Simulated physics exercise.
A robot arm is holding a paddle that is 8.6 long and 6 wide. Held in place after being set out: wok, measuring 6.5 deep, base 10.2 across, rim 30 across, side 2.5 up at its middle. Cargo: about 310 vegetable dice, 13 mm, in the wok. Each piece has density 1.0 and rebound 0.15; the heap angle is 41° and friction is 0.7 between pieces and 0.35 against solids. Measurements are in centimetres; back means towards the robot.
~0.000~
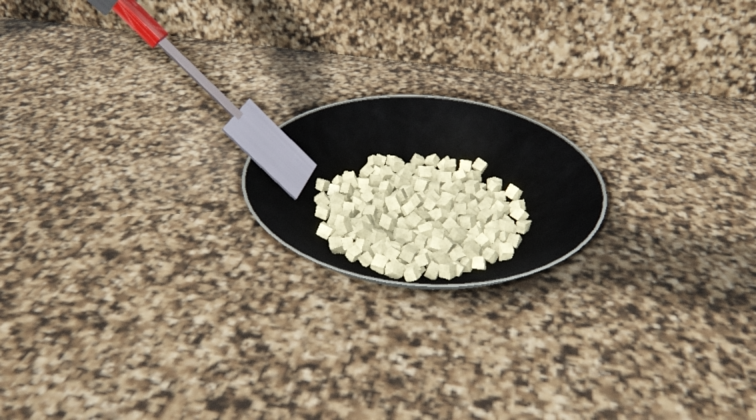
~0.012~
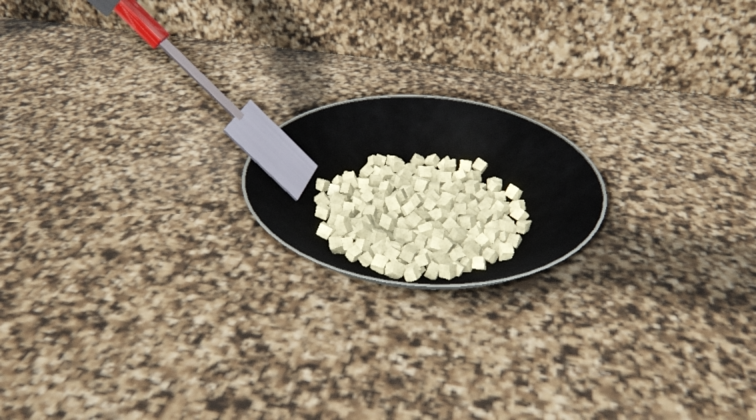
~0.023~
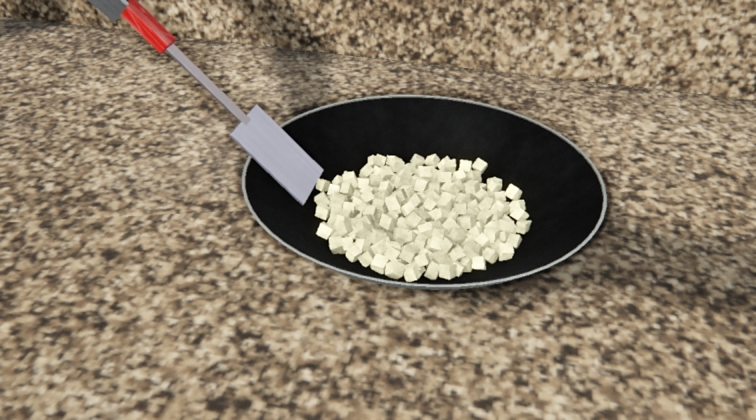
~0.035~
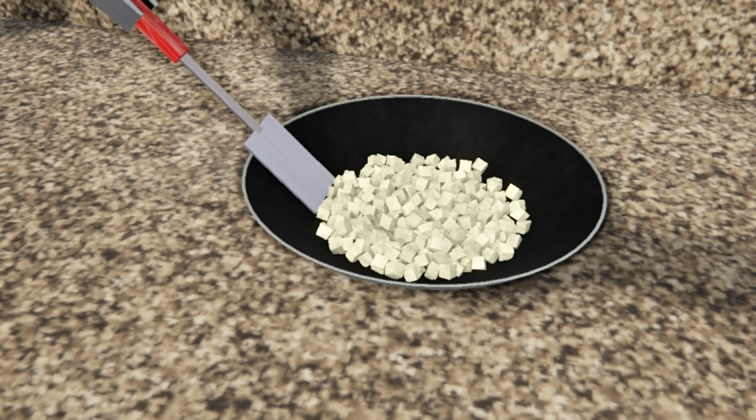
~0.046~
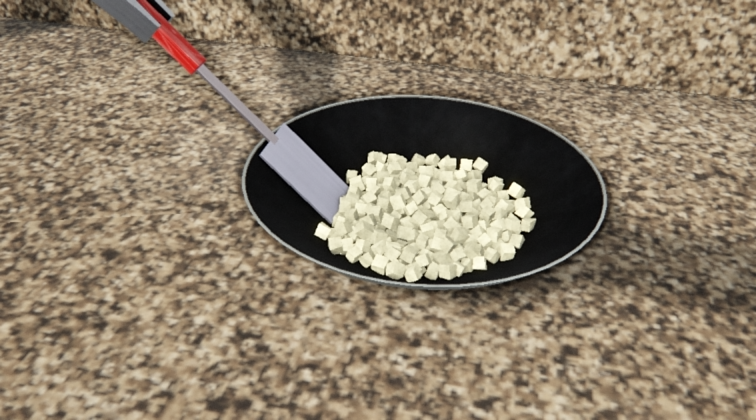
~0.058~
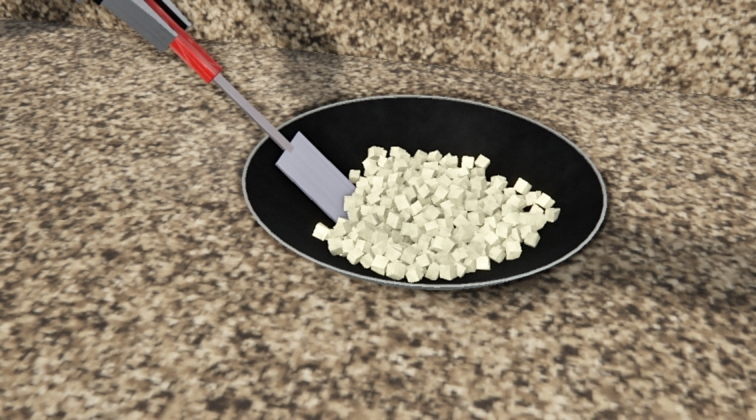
The footage shows a paddle with a red-banded handle dipping into a black wok of pale vegetable dice on a speckled counter, then moving a short way right against the pile, nudging some dice toward the right side.
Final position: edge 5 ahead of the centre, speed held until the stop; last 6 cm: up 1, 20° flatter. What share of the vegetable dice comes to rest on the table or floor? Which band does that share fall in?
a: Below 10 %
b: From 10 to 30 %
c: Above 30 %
Answer: B.
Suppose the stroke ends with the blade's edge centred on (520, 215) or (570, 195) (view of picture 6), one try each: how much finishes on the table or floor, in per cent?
The two tries give near 35 and near 50 in a hundred.
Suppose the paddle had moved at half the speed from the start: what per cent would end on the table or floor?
In that case, around 5 per cent would end on the table or floor.
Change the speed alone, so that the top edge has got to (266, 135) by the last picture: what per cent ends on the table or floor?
My guess is around 10 percent.
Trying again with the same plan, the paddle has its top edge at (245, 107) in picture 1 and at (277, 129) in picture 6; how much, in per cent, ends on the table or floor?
Off the vessel, on the table or floor: Some 5 percent.
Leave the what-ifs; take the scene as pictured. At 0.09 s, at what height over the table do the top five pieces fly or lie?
About 7 centimetres.
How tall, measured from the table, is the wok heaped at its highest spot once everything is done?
7.5 cm.
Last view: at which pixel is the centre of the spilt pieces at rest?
Resting centre: About (721, 265).
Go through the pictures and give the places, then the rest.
The first picture shows the paddle top edge at (236, 114), sloping 44°; upper third of the load around (418, 204), from x 320 to 525, top at y 160; 307 in the wok.
The second picture shows the paddle top edge at (237, 115), sloping 44°; upper third of the load around (418, 204), from x 325 to 525, top at y 160.
The third picture shows the paddle top edge at (244, 119), sloping 44°; upper third of the load around (418, 204), from x 325 to 525, top at y 160.
The fourth picture shows the paddle top edge at (256, 128), sloping 44°; upper third of the load around (418, 207), from x 325 to 525, top at y 160.
The fifth picture shows the paddle top edge at (272, 139), sloping 44°; upper third of the load around (421, 203), from x 325 to 530, top at y 160.
The sixth picture shows the paddle top edge at (288, 147), sloping 44°; upper third of the load around (433, 206), from x 320 to 550, top at y 155; 307 in the wok.
After 0.09 s, sloping 44°, highest piece 8 above the table; 306 in the wok, 1 on the blade or in flight.
After 0.11 s, sloping 38°, highest piece 11 above the table; 298 in the wok, 9 on the blade or in flight.
After 0.33 s, sloping 24°, highest piece 8 above the table; 250 in the wok, 43 on the table or floor, 14 on the blade or in flight.
After 1.38 s, sloping 24°, highest piece 7 above the table; 250 in the wok, 57 on the table or floor.
In the end, 250 in the wok, 57 on the table or floor. That is 19 % on the table or floor.
